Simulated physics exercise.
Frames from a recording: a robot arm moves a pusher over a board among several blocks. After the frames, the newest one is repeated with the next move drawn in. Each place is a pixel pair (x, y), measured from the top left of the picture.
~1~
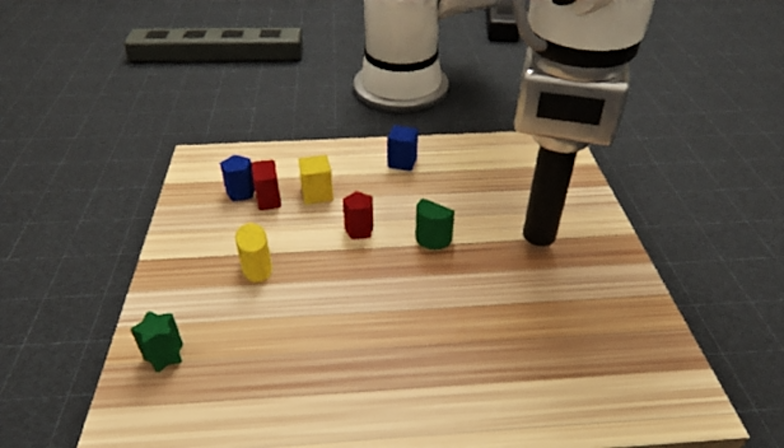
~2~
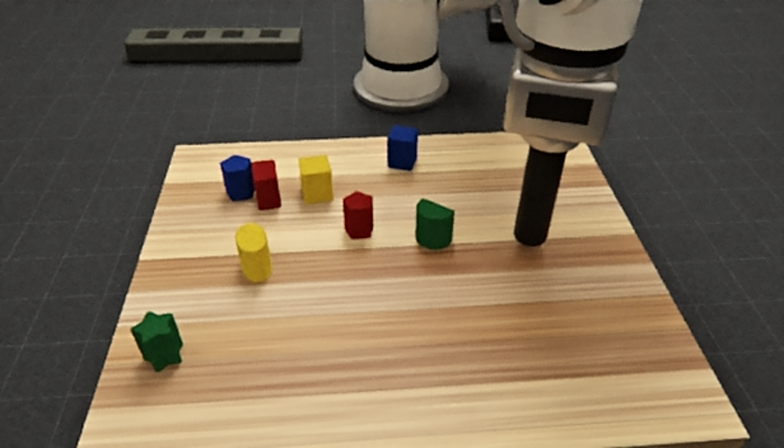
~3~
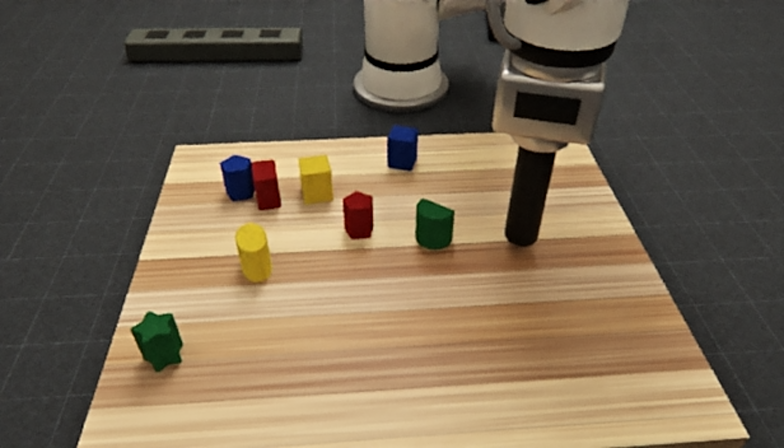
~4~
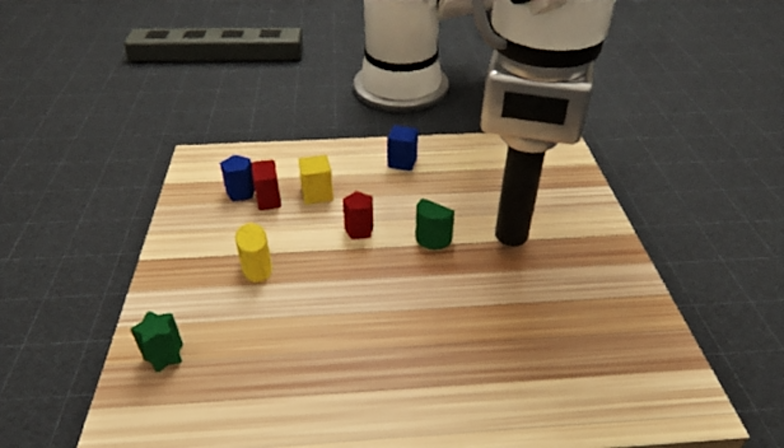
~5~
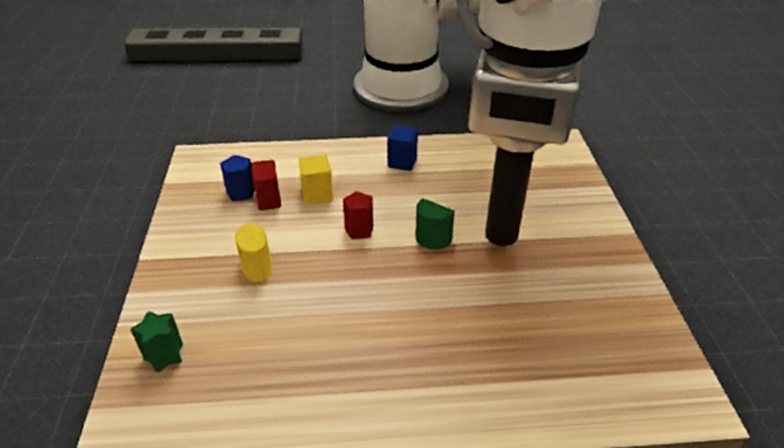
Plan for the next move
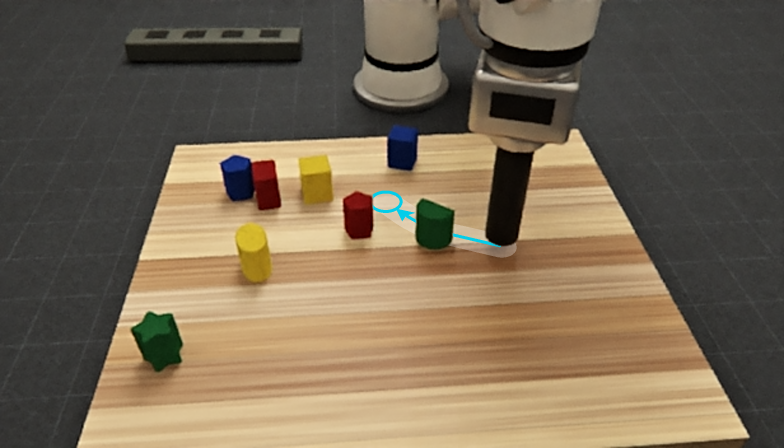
Robot arm sliding a black pusher slowly left across a wooden board toward a green block, while the scattered coloured blocks stay still.
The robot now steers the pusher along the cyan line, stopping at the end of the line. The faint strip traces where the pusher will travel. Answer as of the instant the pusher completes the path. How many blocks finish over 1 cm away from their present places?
I expect just one block to be moved by more than 1 cm.
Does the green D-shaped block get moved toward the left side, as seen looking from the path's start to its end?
Yes
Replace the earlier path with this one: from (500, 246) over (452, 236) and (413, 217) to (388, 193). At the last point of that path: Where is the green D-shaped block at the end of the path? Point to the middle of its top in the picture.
Roughly at (392, 205).
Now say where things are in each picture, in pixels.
In the first picture, pusher tip at (539, 235); block tops, yellow four-sided block at (314, 164); red five-sided block at (358, 200); green D-shaped block at (433, 209).
In the second picture, pusher at (530, 235); blocks unchanged.
In the third picture, pusher at (521, 235); blocks unchanged.
In the fourth picture, pusher at (511, 235); blocks unchanged.
In the fifth picture, pusher at (501, 235); yellow four-sided block at (314, 164); red five-sided block at (358, 200); green D-shaped block at (433, 209).
Path on the board, from (500, 246) by way of (435, 229) to (386, 202).
The first path, step by step. One third of the way, pusher at (455, 225); green D-shaped block at (419, 208).
Two thirds of the way, pusher at (415, 210); red five-sided block at (355, 201); green D-shaped block at (389, 206), turned 65° anticlockwise.
At the end, pusher at (386, 191); yellow four-sided block in place; red five-sided block at (355, 201), turned 15° clockwise; green D-shaped block at (387, 205), turned 75° anticlockwise.
